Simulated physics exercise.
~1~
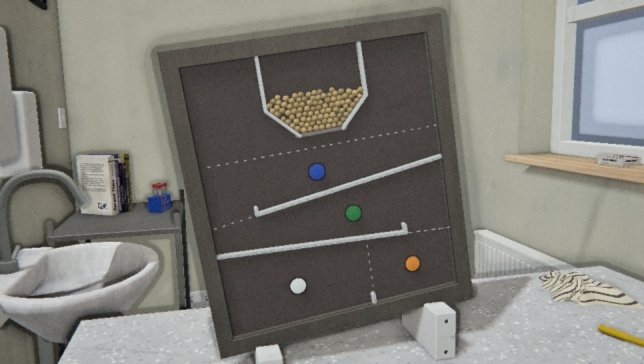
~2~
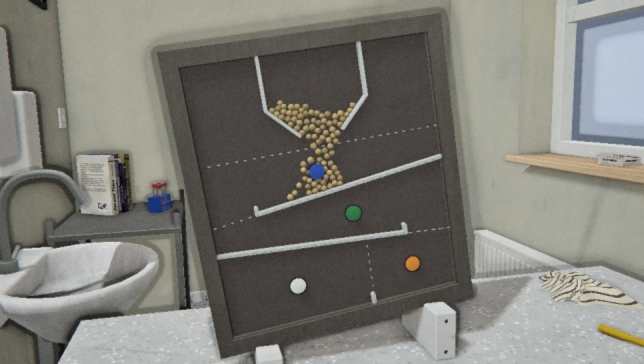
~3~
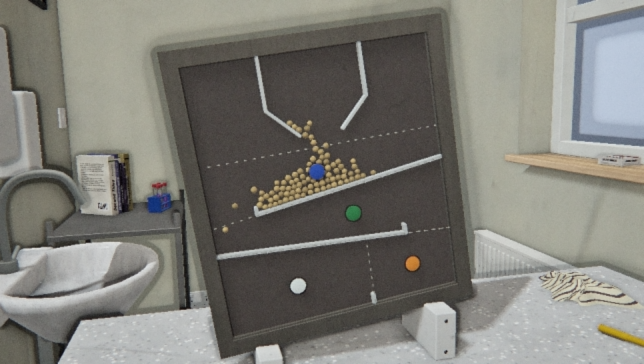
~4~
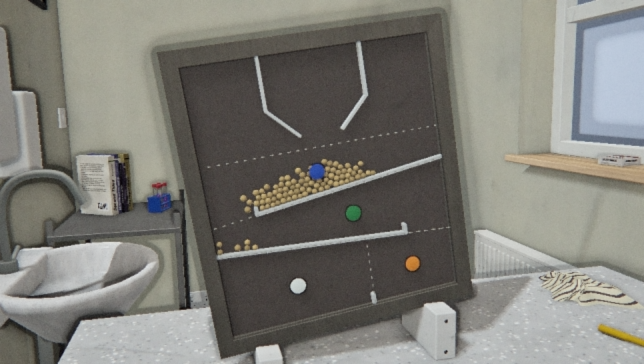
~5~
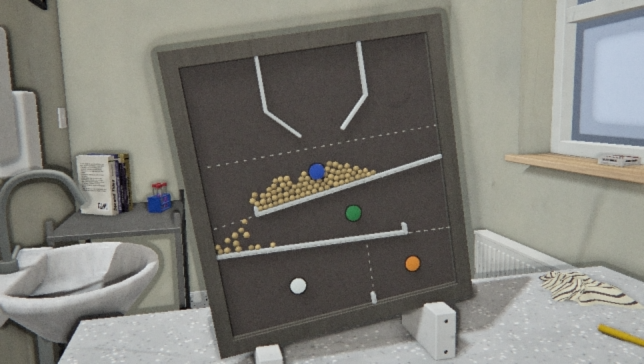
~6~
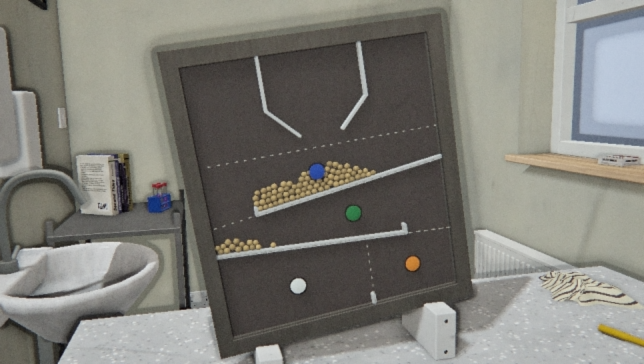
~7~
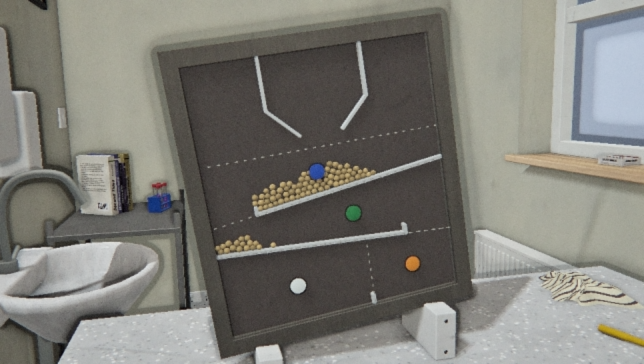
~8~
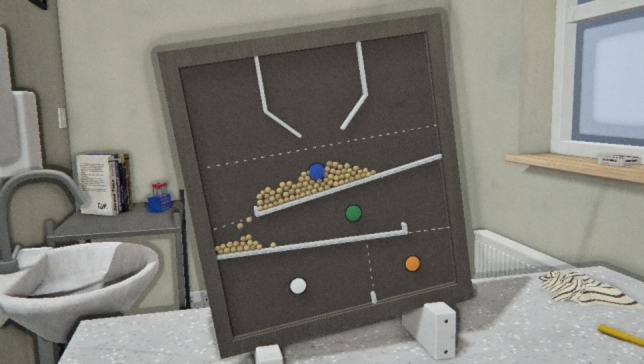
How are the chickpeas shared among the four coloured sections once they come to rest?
Plenty of them rest in the blue section and a smaller part in the green section. The orange and white sections get hardly any.
Chickpeas pour from a hopper onto a sloping ledge, where most stay while some drop lower.
